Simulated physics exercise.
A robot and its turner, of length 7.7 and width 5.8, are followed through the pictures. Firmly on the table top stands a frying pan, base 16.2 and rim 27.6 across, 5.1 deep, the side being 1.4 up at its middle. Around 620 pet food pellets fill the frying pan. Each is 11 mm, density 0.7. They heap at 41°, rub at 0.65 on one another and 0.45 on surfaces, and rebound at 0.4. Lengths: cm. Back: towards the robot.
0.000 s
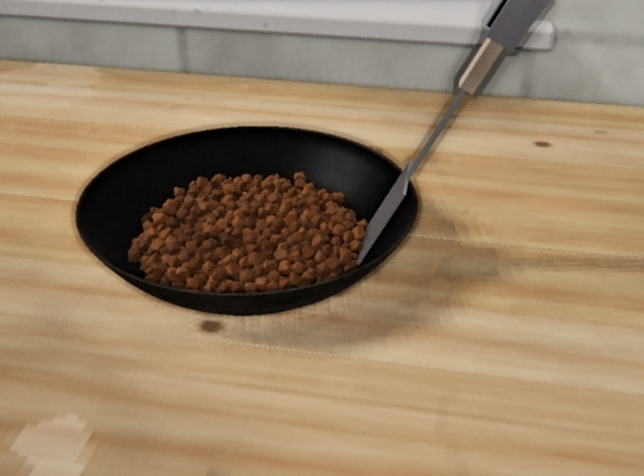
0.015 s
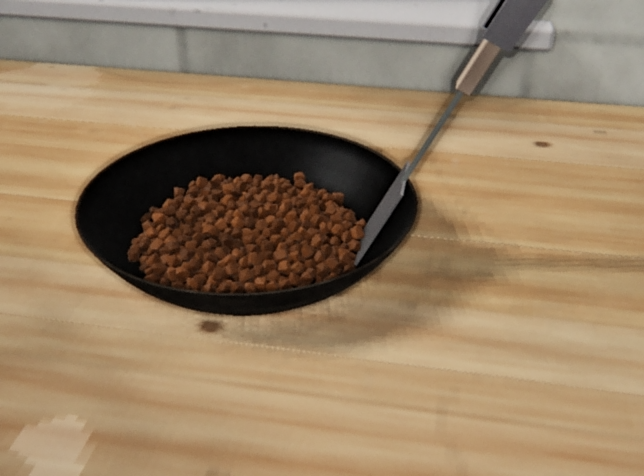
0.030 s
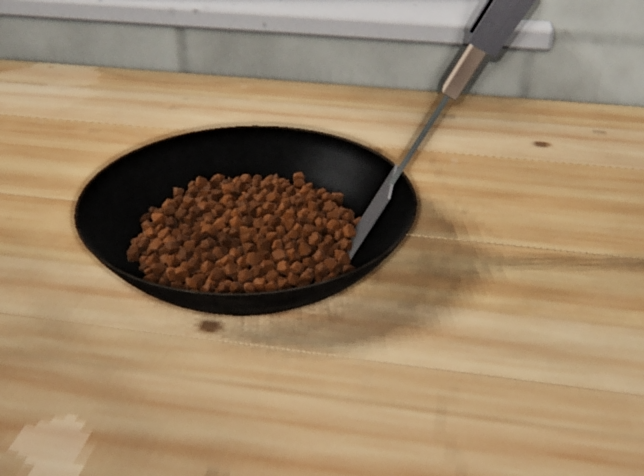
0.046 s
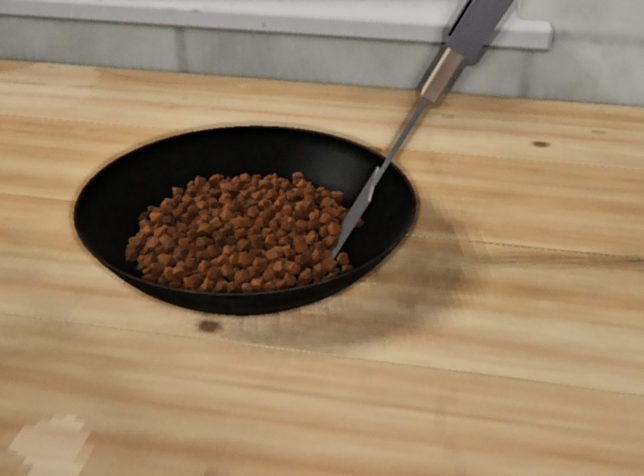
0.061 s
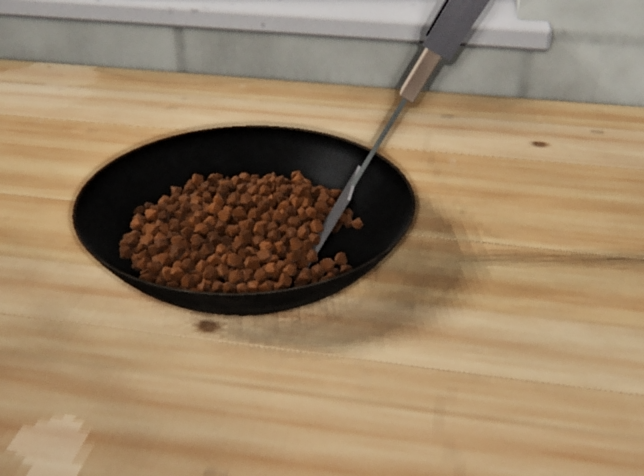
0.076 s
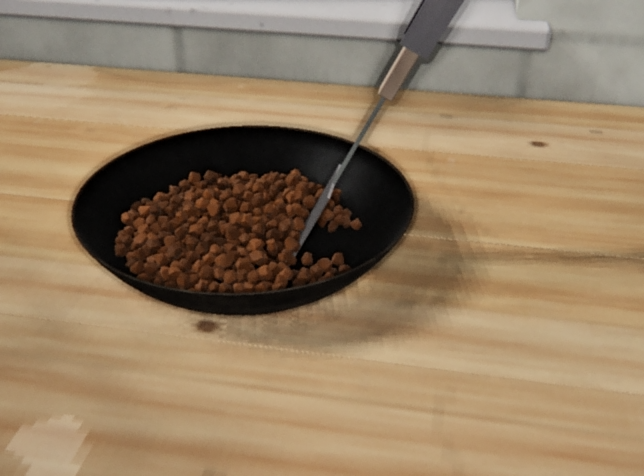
A robot's turner sweeps left through brown pellets in a black frying pan on a wooden table.
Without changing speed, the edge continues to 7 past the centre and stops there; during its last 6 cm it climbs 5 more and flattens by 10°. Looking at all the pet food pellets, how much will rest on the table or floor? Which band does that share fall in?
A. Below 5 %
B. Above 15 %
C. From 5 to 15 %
Option C: From 5 to 15 %.
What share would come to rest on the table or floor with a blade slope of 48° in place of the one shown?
In that case around 10 per cent.
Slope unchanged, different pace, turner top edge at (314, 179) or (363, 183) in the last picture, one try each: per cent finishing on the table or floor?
That comes to about 10 and about 0 percent, in that order.
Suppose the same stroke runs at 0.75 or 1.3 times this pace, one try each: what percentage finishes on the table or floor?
Some 5 per cent, then some 10 per cent, on the table or floor.
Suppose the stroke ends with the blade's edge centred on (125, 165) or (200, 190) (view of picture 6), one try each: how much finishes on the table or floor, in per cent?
Estimates, in order: 20 % and 5 %.
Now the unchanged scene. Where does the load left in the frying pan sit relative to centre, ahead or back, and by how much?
About 4.0 cm ahead.
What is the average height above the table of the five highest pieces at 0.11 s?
They are some 7 cm up.
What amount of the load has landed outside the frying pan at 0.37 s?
Around 8 percent.
After 0.11 s, sloping 64°, highest piece 8 above the table; 621 in the frying pan.
After 0.15 s, sloping 60°, highest piece 9 above the table; 621 in the frying pan.
After 0.37 s, sloping 54°, highest piece 6 above the table; 563 in the frying pan, 54 on the table or floor, 4 on the blade or in flight.
After 1.42 s, sloping 54°, highest piece 6 above the table; 563 in the frying pan, 58 on the table or floor.
In the end, 563 in the frying pan, 58 on the table or floor. That is 9 % on the table or floor.
